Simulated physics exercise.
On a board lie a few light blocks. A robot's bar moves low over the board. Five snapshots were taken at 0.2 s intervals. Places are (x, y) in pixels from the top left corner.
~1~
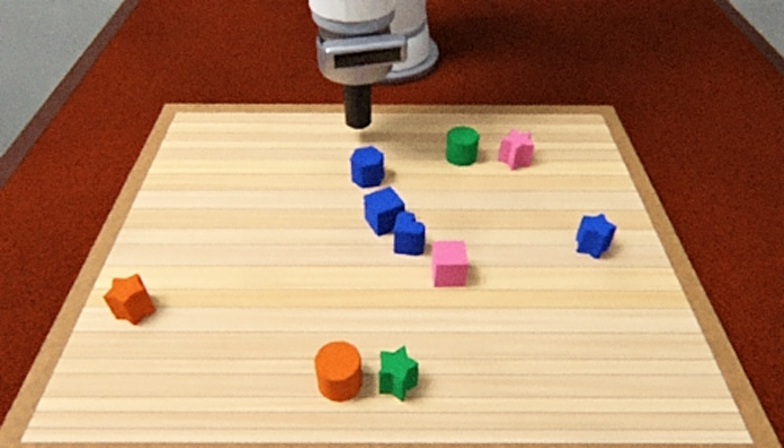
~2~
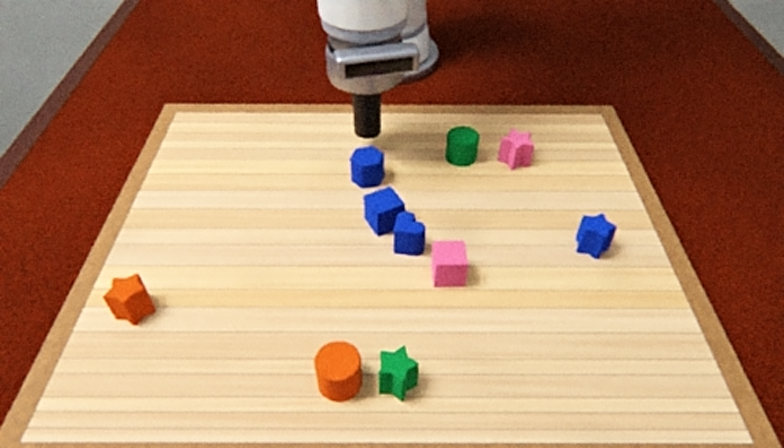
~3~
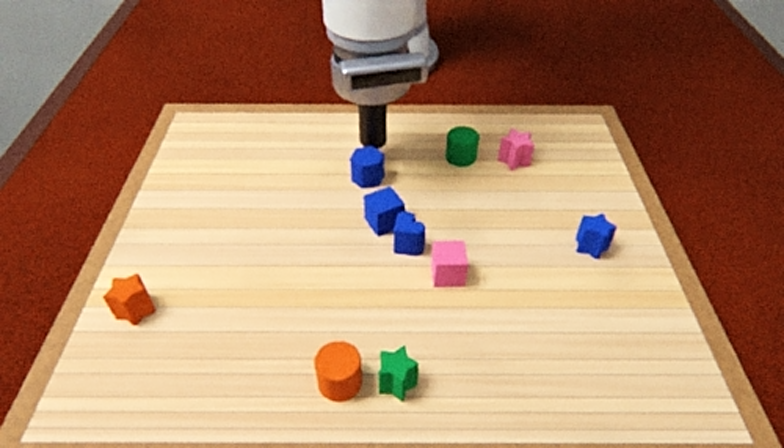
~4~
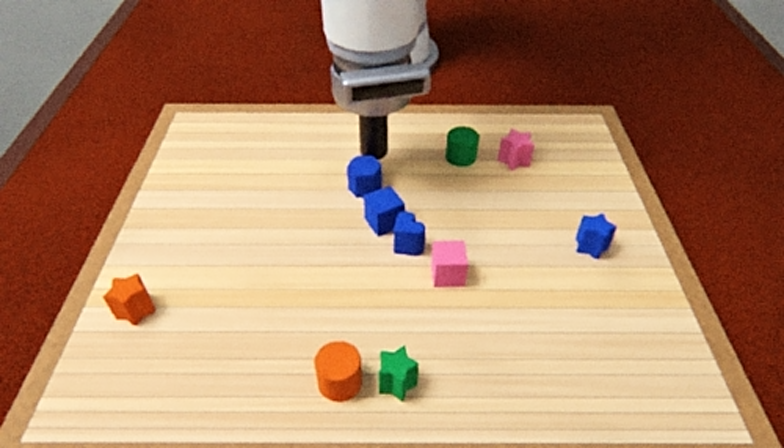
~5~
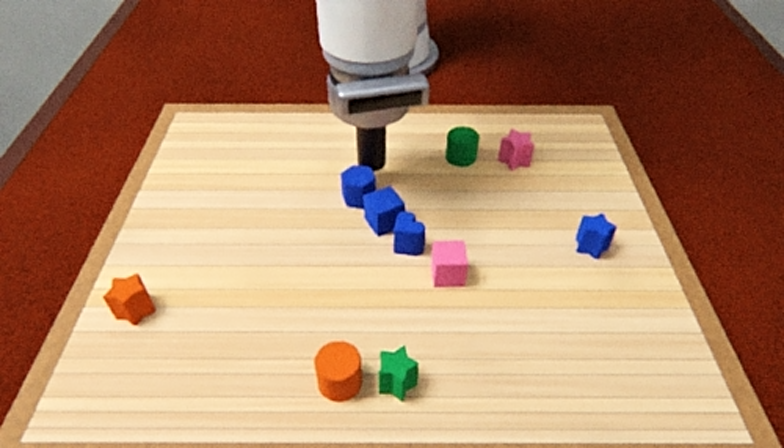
In the video, a robot arm's dark bar moves over a wooden board of small coloured blocks, drifting slightly right and toward the viewer, then nudges a blue six-sided block a short way forward and left beside a still blue cube.
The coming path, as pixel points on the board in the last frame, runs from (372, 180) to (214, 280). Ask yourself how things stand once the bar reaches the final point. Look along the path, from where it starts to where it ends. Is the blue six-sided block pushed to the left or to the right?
To the path's left.
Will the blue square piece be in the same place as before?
Yes
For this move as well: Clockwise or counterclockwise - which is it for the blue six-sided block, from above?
The blue six-sided block rotates counterclockwise.
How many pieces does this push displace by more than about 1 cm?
My guess is one.
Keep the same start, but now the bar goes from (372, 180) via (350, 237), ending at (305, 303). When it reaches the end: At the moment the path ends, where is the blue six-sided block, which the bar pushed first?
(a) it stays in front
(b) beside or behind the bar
The correct letter is b.
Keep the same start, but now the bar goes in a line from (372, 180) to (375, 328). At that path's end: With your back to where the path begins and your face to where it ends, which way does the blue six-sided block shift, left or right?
So, looking from the first point of the path to the last, the blue six-sided block moves rightwards.
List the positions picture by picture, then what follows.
In the first picture, bar tip (359, 122); block tops, blue six-sided block (367, 155); blue square piece (384, 199).
In the second picture, bar (368, 131); blocks unchanged.
In the third picture, bar (373, 141); blocks unchanged.
In the fourth picture, bar (374, 152); blue six-sided block (364, 164).
In the fifth picture, bar (372, 163); blue six-sided block (358, 175); blue square piece (384, 199).
The first path, step by step. One third of the way, bar (322, 192); blue six-sided block (330, 206), turned 40° anticlockwise.
Two thirds of the way, bar (267, 225); blue six-sided block (328, 210), turned 55° anticlockwise.
At the end, bar (208, 264); blue six-sided block (328, 210), turned 55° anticlockwise; blue square piece in place.
